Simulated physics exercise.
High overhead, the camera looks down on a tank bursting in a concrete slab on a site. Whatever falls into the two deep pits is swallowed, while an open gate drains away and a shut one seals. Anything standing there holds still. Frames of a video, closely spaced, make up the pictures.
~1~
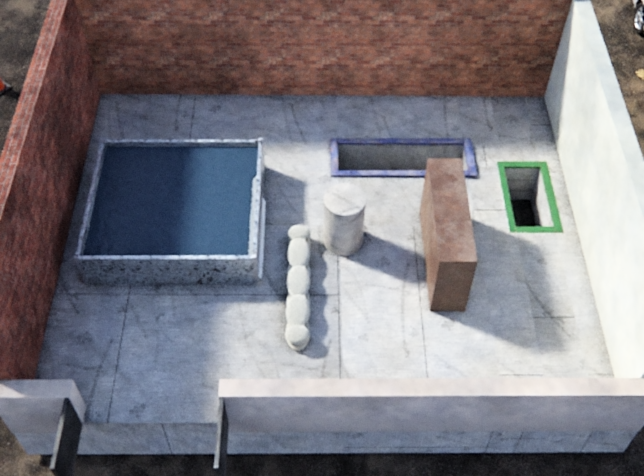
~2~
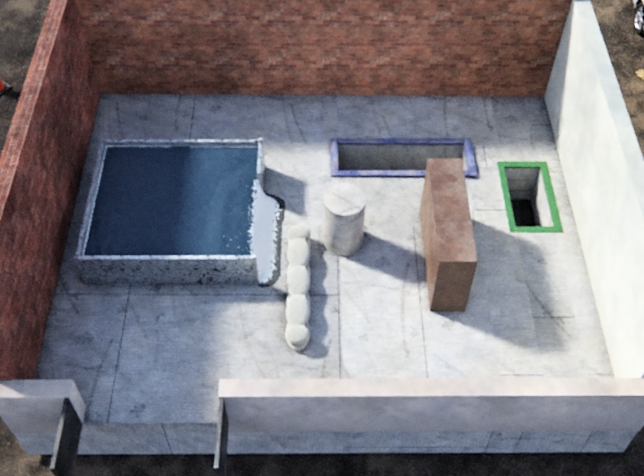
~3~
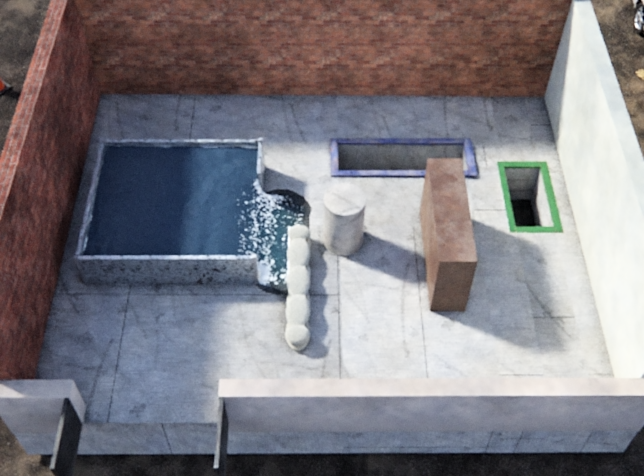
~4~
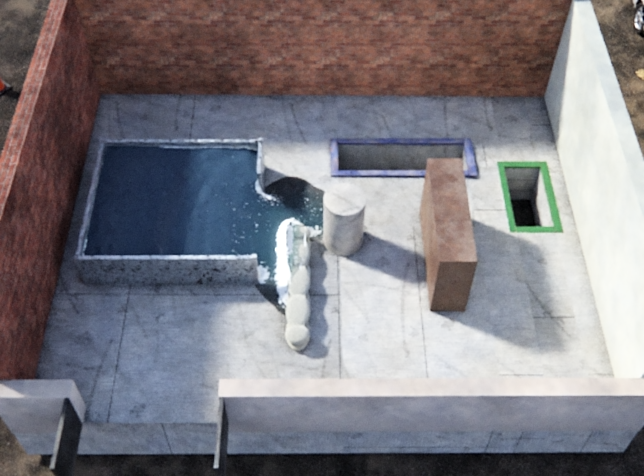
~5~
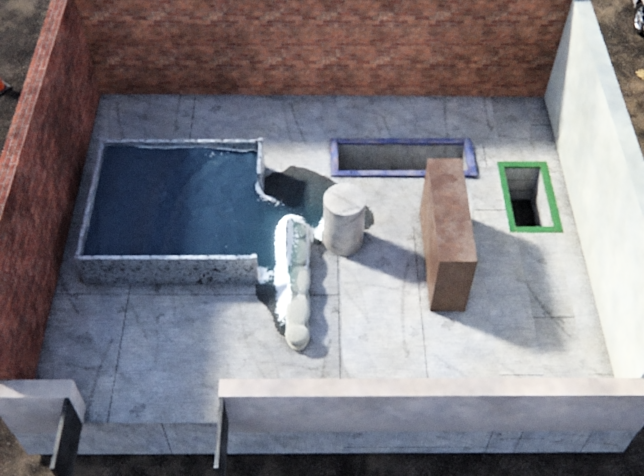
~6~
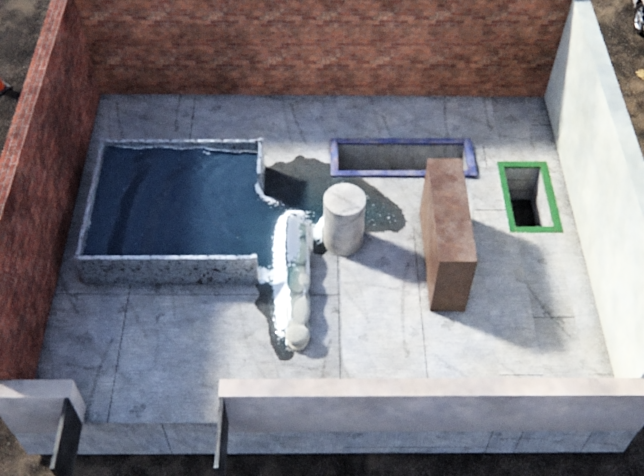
Water burst through the right side of a square tank on a concrete slab, foamed against a row of pale rounded lumps, then spread right around a short white cylinder toward a brown block.
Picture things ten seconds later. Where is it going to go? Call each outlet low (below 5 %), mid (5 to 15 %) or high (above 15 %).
Outlets - gate: Mid; green pit: High; blue pit: High.
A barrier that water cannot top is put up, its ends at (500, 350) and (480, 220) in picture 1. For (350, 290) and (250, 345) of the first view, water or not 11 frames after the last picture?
First spot swamped; second spot swamped.
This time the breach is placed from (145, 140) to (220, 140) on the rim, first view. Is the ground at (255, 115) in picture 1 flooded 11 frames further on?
It would be soaked.
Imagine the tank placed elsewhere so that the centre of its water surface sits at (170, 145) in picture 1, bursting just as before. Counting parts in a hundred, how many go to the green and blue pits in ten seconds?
Within ten seconds, green collects 30 percent of the total and blue collects 25 percent.
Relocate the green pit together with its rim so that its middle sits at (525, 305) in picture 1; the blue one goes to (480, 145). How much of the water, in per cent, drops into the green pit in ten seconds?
The green pit takes 12 per cent.
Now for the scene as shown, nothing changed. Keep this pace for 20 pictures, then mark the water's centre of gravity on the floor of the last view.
Near (244, 241).
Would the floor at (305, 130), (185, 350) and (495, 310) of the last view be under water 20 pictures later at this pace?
In turn, the three spots are soaked, soaked and high and dry.
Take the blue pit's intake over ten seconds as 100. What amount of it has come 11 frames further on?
I'd say some 30 per cent.
A moment on, water covers 20 % of the floor; the gate 0 %, the green pit 0 %, the blue pit 1 %.
Next, water covers 35 % of the floor; the gate 1 %, the green pit 2 %, the blue pit 5 %.
Then, water covers 45 % of the floor; the gate 5 %, the green pit 5 %, the blue pit 11 %.
Later, water covers 65 % of the floor; the gate 8 %, the green pit 10 %, the blue pit 15 %.
In the end, water covers 80 % of the floor; the gate 11 %, the green pit 18 %, the blue pit 17 %.
